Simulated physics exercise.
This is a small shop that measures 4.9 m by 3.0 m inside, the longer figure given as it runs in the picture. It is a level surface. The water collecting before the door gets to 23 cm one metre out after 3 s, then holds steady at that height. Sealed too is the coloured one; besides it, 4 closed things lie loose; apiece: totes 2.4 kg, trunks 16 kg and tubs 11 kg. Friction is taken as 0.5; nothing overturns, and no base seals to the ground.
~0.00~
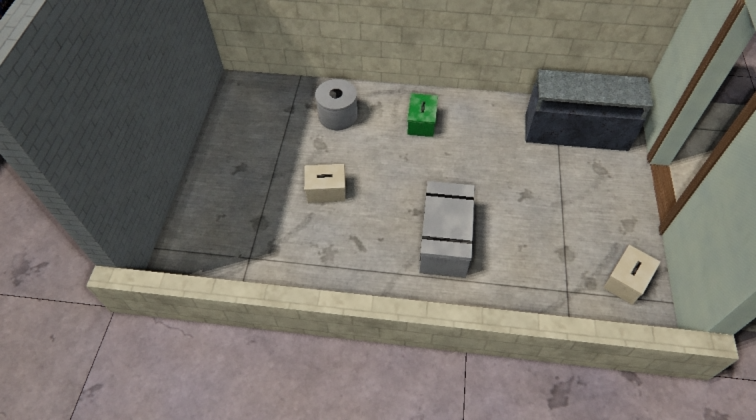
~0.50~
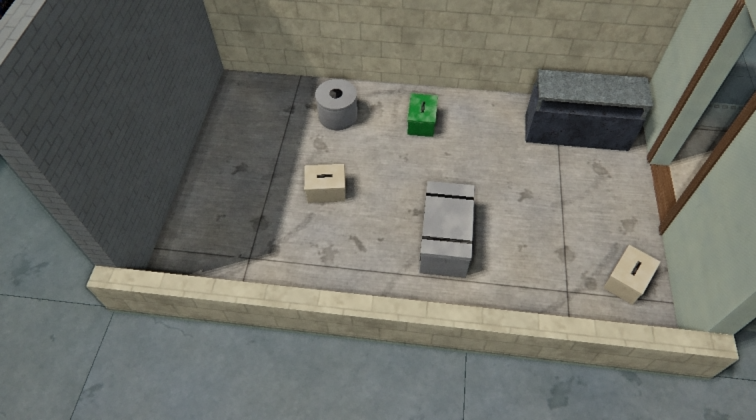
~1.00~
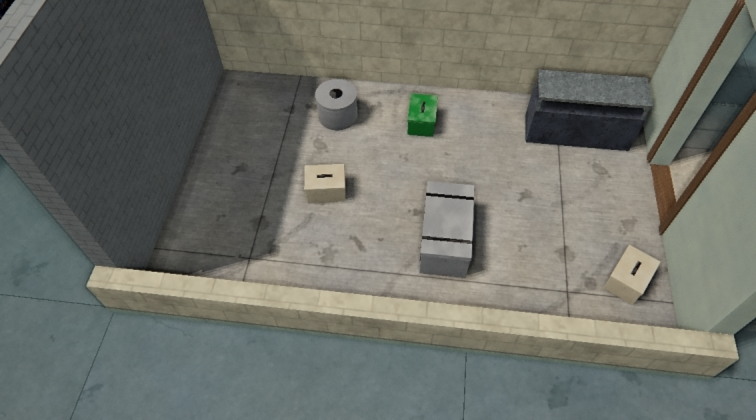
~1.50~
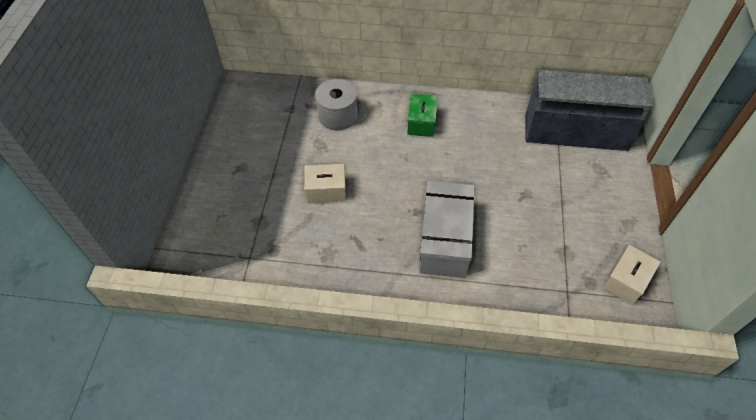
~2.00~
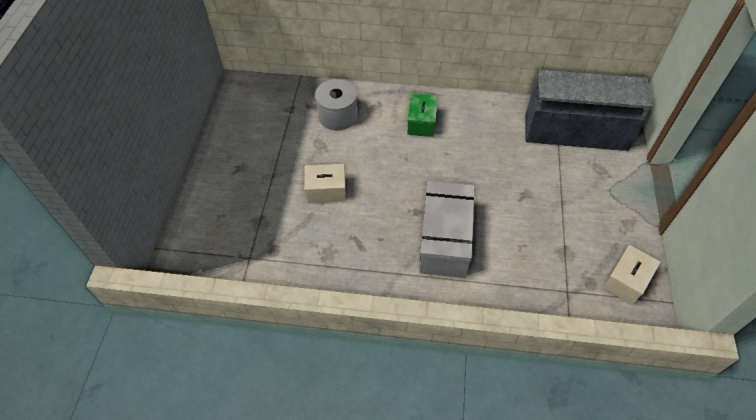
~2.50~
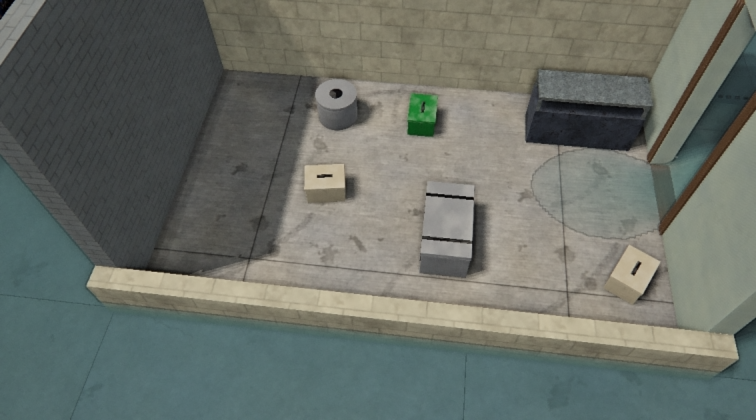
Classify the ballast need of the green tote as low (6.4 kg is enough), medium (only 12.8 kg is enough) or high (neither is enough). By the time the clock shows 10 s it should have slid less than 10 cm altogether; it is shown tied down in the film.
Medium.
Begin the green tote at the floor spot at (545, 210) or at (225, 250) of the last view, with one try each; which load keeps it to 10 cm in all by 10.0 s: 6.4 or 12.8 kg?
No load; no load.
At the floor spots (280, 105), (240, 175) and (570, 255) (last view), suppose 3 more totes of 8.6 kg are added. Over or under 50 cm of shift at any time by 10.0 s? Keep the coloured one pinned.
Listed in turn, they go beneath the bar, over the bar, beneath the bar.
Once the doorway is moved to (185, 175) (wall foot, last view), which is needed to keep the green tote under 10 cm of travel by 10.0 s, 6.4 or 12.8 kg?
For that position, the bigger mass alone succeeds.
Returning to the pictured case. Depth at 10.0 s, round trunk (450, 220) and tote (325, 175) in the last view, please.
About 11 and 11 cm.
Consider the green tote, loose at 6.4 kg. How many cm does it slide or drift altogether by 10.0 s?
Around 120 centimetres in total.
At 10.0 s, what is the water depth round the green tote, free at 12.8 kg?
7 cm, roughly.
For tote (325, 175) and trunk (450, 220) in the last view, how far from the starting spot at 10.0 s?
They've ended up 150 cm and 250 cm away, in that order.
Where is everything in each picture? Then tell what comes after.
The green tote at (423, 108), on the bottom; 0.0 m2 under water; 0 of 5 have shifted, in the first picture.
The green tote at (423, 108), on the bottom; water covers 0.0 m2; 0 of 5 have shifted, in the second picture.
The green tote at (423, 108) rests on the ground; water covers 0.0 m2; 0 of 5 have shifted, in the third picture.
The green tote at (423, 108) rests on the ground; water covers 0.0 m2; 0 of 5 have shifted, in the fourth picture.
The green tote at (423, 108), on the bottom; 0.2 m2 under water; 0 of 5 have shifted, in the fifth picture.
The green tote at (423, 108) rests on the ground; 1.1 m2 under water; 0 of 5 have shifted, in the sixth picture.
After 3.5 s the green tote would be 0 cm from its start with 6.4 kg and 0 cm from its start with 12.8 kg; 0 cm of water round it then.
After 4.5 s the green tote would be 15 cm from its start with 6.4 kg and 0 cm from its start with 12.8 kg; 4 cm of water round it then.
After 7.0 s the green tote would be 75 cm from its start with 6.4 kg and 0 cm from its start with 12.8 kg; 4 cm of water round it then.
After 10.0 s the green tote would be 72 cm from its start with 6.4 kg and 0 cm from its start with 12.8 kg; 7 cm of water round it then.
